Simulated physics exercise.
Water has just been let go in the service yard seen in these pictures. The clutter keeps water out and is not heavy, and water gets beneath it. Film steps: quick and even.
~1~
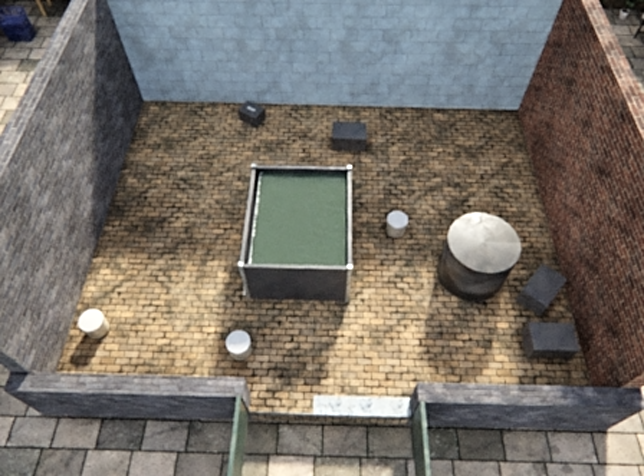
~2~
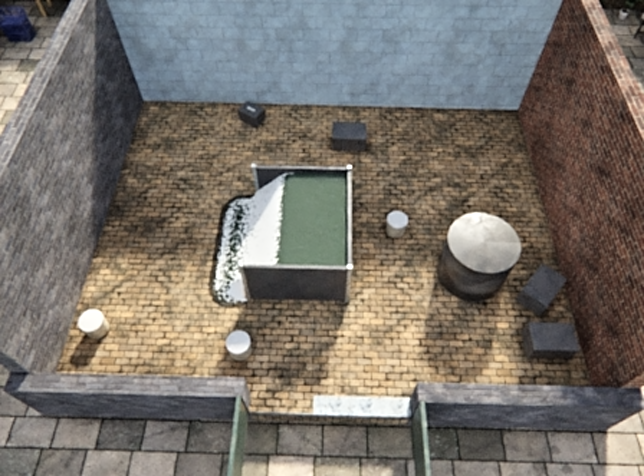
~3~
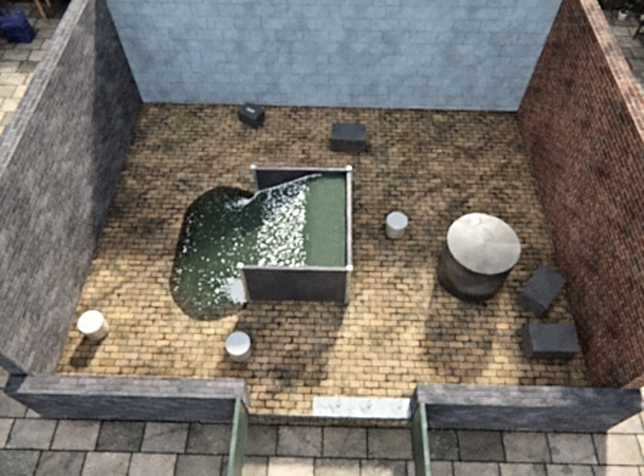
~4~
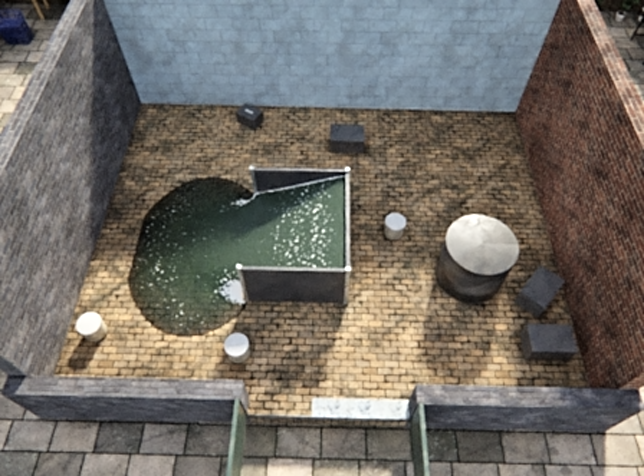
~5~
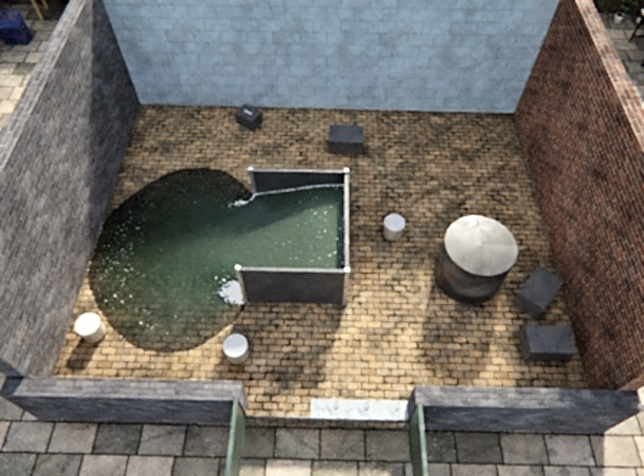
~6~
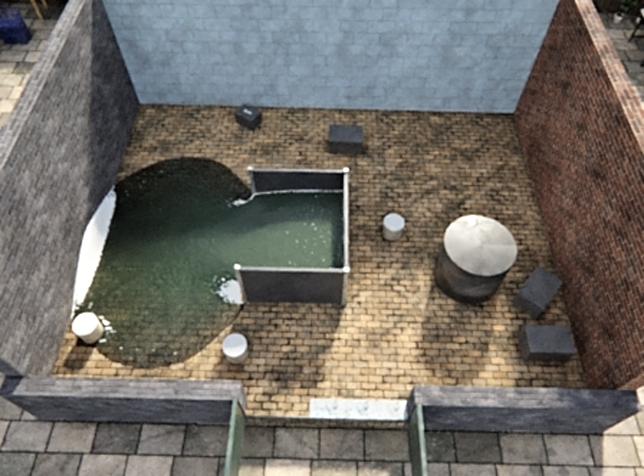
To begin with, green water fills a square walled tank in a brick-paved yard dotted with pale pails and dark blocks. The tank's left side opens and water pours out, spreading leftward in a widening round pool until it meets the grey wall and the pail near it, while the objects stay put.
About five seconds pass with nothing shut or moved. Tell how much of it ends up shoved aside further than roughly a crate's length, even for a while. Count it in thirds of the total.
Out of the total, one to two thirds.
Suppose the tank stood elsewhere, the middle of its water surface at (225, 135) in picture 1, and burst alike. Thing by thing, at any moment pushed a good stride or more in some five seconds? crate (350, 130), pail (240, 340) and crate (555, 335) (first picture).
Result per object - went far, went far, stayed close.
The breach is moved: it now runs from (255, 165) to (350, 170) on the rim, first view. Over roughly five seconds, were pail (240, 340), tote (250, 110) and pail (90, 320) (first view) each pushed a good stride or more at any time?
Well, in order they come out as below the mark, over the mark and over the mark.
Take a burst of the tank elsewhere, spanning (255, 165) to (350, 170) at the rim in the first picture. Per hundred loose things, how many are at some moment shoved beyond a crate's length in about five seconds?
70 per cent or thereabouts.
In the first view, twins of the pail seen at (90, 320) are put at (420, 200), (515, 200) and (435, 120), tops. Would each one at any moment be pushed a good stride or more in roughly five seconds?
Stays put, stays put, shoved clear.
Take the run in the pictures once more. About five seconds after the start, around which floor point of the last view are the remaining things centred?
The remaining things centre around (466, 263).
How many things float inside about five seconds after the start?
Counted: 2.
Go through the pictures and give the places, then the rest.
A pail at (91, 320) rests on the ground; a crate at (349, 130) rests on the ground; 0 of 7 have shifted, in the first picture.
A pail at (91, 320) rests on the ground; a crate at (349, 130), on the bottom; 0 of 7 have shifted, in the second picture.
A pail at (90, 322), on the bottom; a crate at (349, 132) rests on the ground; 0 of 7 have shifted, in the third picture.
A pail at (88, 323) rests on the ground; a crate at (347, 133), on the bottom; 0 of 7 have shifted, in the fourth picture.
A pail at (87, 324), on the bottom; a crate at (346, 134) rests on the ground; 0 of 7 have shifted, in the fifth picture.
A pail at (85, 324), on the bottom; a crate at (346, 133) rests on the ground; 0 of 7 have shifted, in the sixth picture.
A moment on, 0 of 7 are well off their spots; 1 afloat.
Next, 1 of 7 are well off their spots; 1 afloat.
Later, 3 of 7 are well off their spots; 1 afloat.
In the end, 4 of 7 are well off their spots, and 4 have been at some point; 2 afloat.
